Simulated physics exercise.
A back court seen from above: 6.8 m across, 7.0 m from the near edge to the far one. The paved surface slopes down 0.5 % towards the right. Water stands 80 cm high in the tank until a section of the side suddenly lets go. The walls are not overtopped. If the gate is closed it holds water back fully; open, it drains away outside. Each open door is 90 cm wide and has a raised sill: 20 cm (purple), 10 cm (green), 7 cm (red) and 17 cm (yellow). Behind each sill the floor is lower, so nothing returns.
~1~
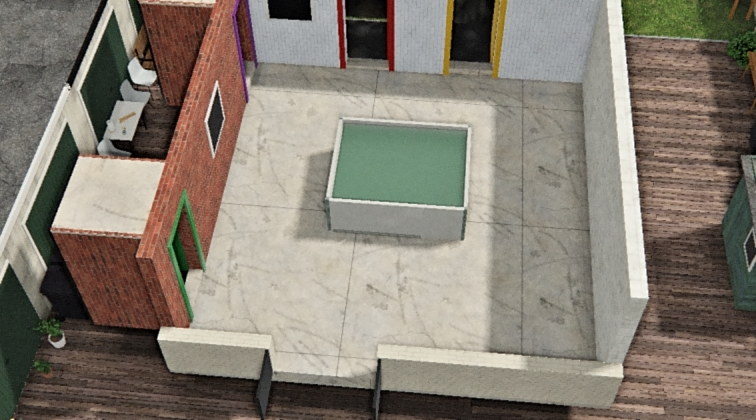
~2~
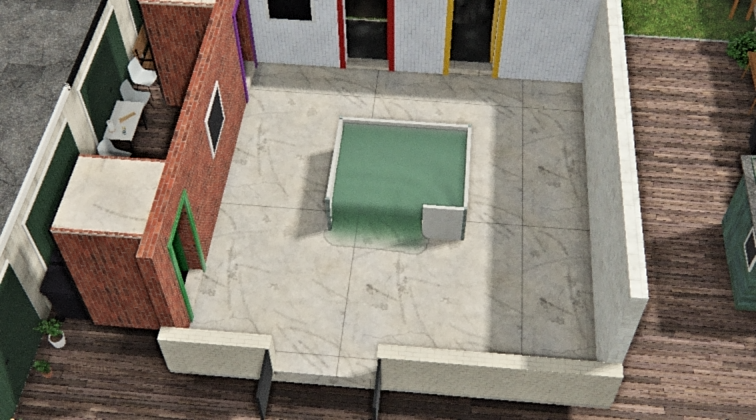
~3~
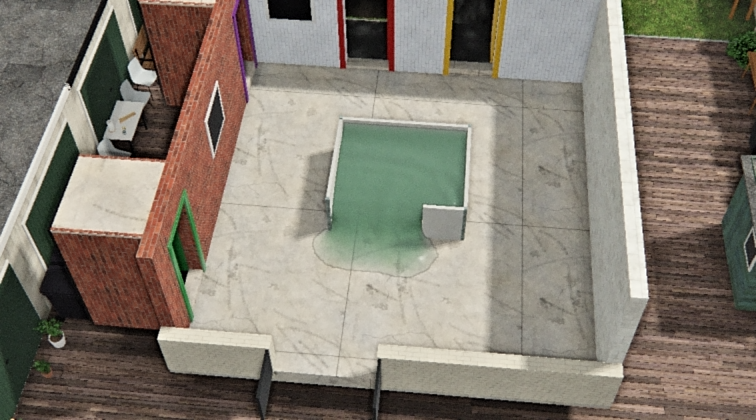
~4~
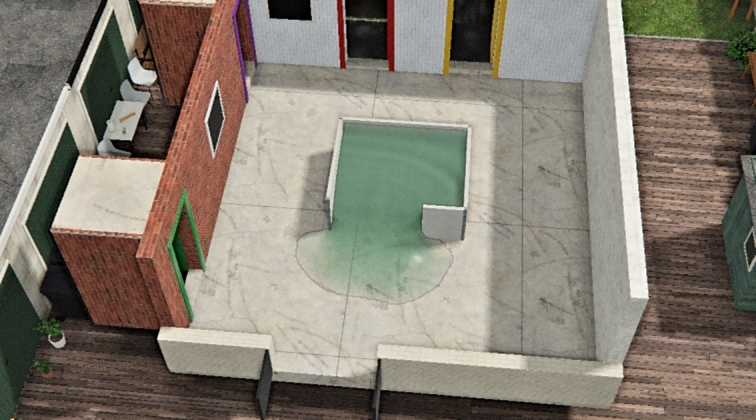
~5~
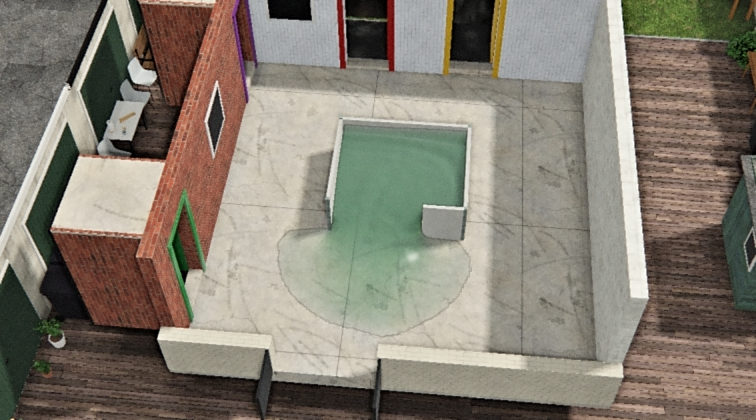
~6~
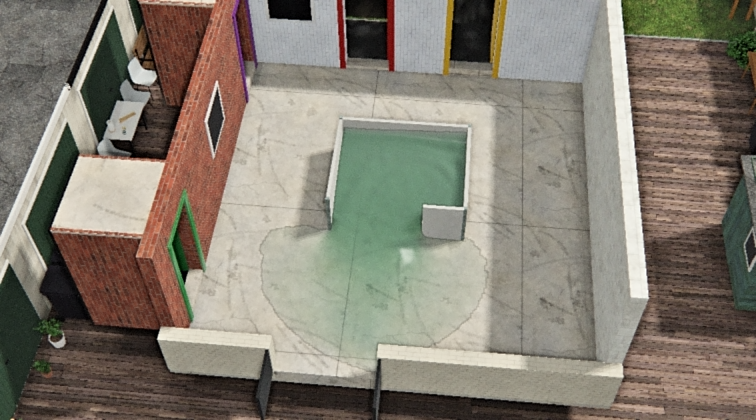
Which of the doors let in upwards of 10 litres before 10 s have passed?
Door by door: At the purple door it does not reach the limit; at the green door it goes over the limit; at the red door it does not reach the limit; at the yellow door it does not reach the limit.
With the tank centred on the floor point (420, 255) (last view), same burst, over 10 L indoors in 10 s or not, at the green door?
Against that limit: Green below.
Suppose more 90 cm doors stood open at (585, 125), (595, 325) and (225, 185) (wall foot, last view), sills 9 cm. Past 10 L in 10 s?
In that order: Under, past it, not over.
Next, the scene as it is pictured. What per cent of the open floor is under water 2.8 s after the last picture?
About 40 per cent.
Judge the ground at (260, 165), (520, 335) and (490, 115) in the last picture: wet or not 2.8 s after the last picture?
In turn: Still dry, under water, dry.
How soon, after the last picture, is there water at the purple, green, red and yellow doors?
Purple 4.5 s, green 0.8 s, red 5.5 s, yellow 6.0 s.
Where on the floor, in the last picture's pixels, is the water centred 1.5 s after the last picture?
Near (377, 253).
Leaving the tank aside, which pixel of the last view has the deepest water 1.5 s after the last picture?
Around (195, 351).
Then, 0.7 s after the last picture water covers 30 % of the floor and is deepest (38 cm) near (390, 367); purple door not reached, green door not reached, red door not reached, yellow door not reached.
Then, 1.5 s after the last picture water covers 30 % of the floor and is deepest (46 cm) near (195, 351); purple door not reached, green door 20 cm at the sill, 1 L in, red door not reached, yellow door not reached.
Then, 2.8 s after the last picture water covers 40 % of the floor and is deepest (24 cm) near (590, 384); purple door not reached, green door 14 cm at the sill, 35 L in, red door not reached, yellow door not reached.
Then, 5.3 s after the last picture water covers 85 % of the floor and is deepest (14 cm) near (579, 383); purple door 2 cm at the sill, 0 L in, green door 10 cm at the sill, 45 L in, red door not reached, yellow door not reached.
Then, 9.3 s after the last picture water covers 95 % of the floor and is deepest (10 cm) near (577, 92); purple door 5 cm at the sill, 0 L in, green door 4 cm at the sill, 46 L in, red door 5 cm at the sill, 0 L in, yellow door 7 cm at the sill, 0 L in.
